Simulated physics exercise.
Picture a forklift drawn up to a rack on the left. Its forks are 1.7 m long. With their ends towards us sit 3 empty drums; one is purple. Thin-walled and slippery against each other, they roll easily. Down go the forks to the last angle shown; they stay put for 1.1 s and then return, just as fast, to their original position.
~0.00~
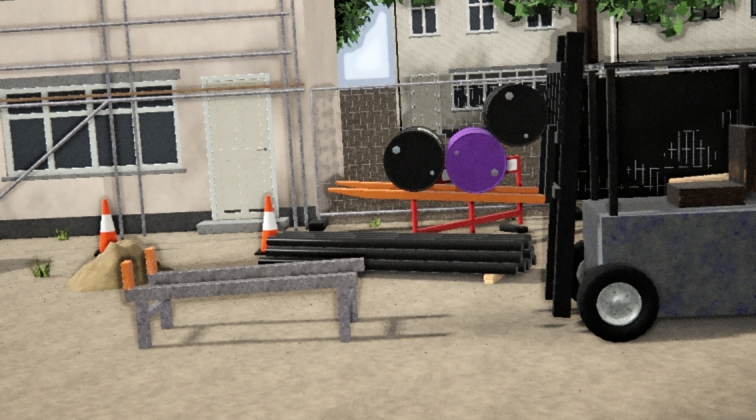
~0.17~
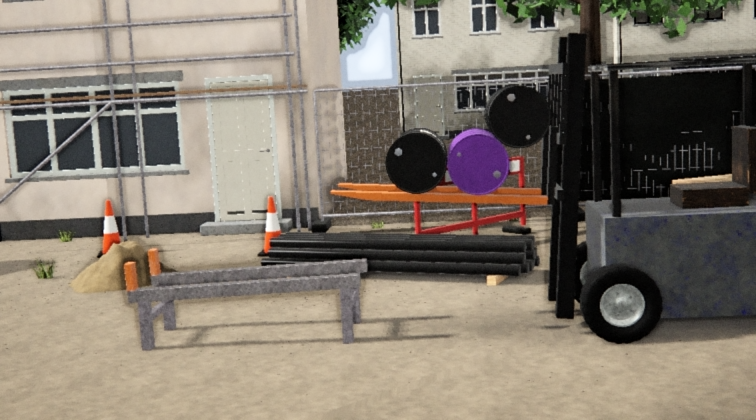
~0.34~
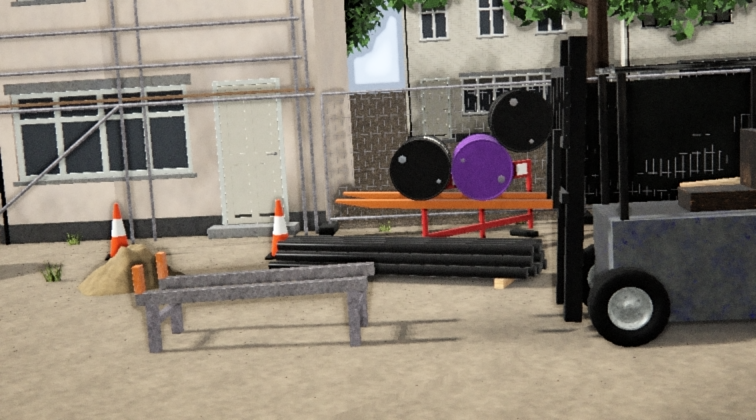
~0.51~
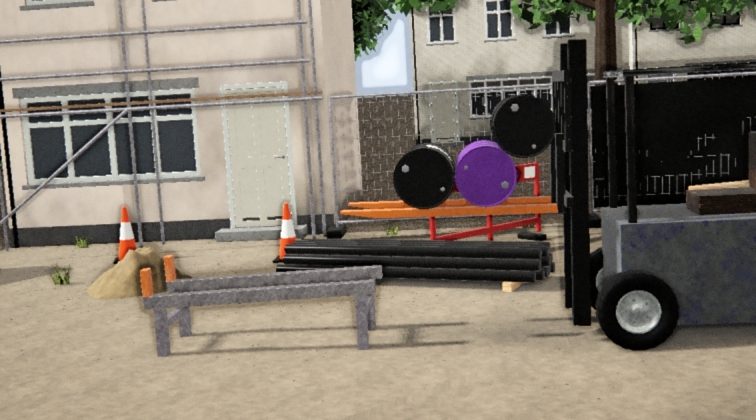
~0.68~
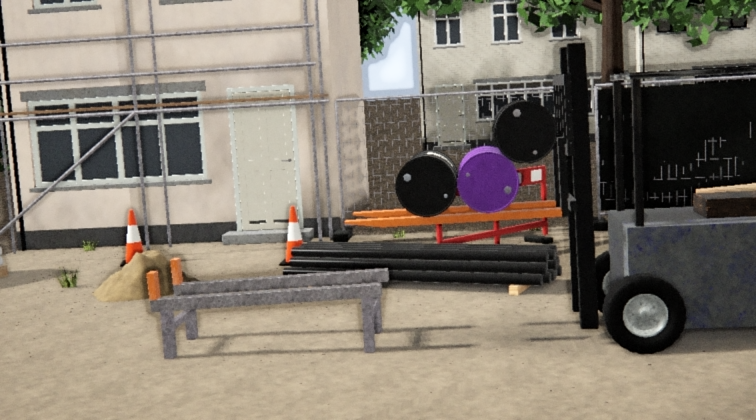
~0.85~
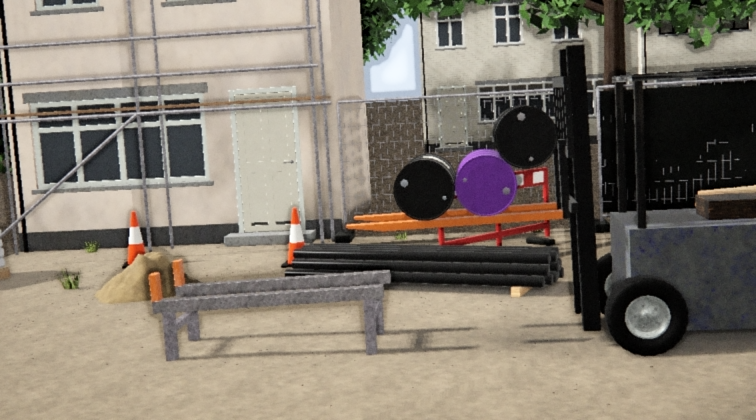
On a building site beside a scaffolded house, a forklift at right holds two black drums and a purple one on orange forks, their tips raised slightly. The mast tilts a little forward, the forks easing down past level as the drums shift slightly left, and the view drifts gently.
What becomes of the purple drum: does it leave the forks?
It never comes off the forks.
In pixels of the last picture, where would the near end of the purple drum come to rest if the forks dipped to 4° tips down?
I'd put it somewhere near (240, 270).
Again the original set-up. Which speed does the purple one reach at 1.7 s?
0.4 m/s, give or take.
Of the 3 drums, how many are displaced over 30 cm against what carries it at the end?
Altogether it comes to 2.
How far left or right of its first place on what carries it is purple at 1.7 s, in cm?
Purple 30 left.
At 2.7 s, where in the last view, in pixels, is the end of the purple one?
Roughly at (416, 173) in the last picture.
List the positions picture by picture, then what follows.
The first frame shows purple (476, 163); forks 4° tips up; tips at (332, 190); 2 of the 3 lie directly on the forks.
The second frame shows purple (478, 165); forks 4° tips up.
The third frame shows purple (483, 170); forks 3° tips up.
The fourth frame shows purple (486, 177); forks 1° tips up; tips at (345, 212).
The fifth frame shows purple (488, 183); forks 1° tips down.
The sixth frame shows purple (486, 186); forks 1° tips down; tips at (350, 226).
Then, 1.7 s in, purple is on the forks, 85 cm from the tips, rolling left; 0 off the forks so far.
Then, 2.7 s in, purple is on the forks, 50 cm from the tips, rolling left; 0 off the forks so far.
Then, 3.9 s in, purple is on the forks, 55 cm from the tips, rolling right; 1 off the forks so far.
In the end (5.2 s), purple is on the forks, 100 cm from the tips; 1 off the forks so far.
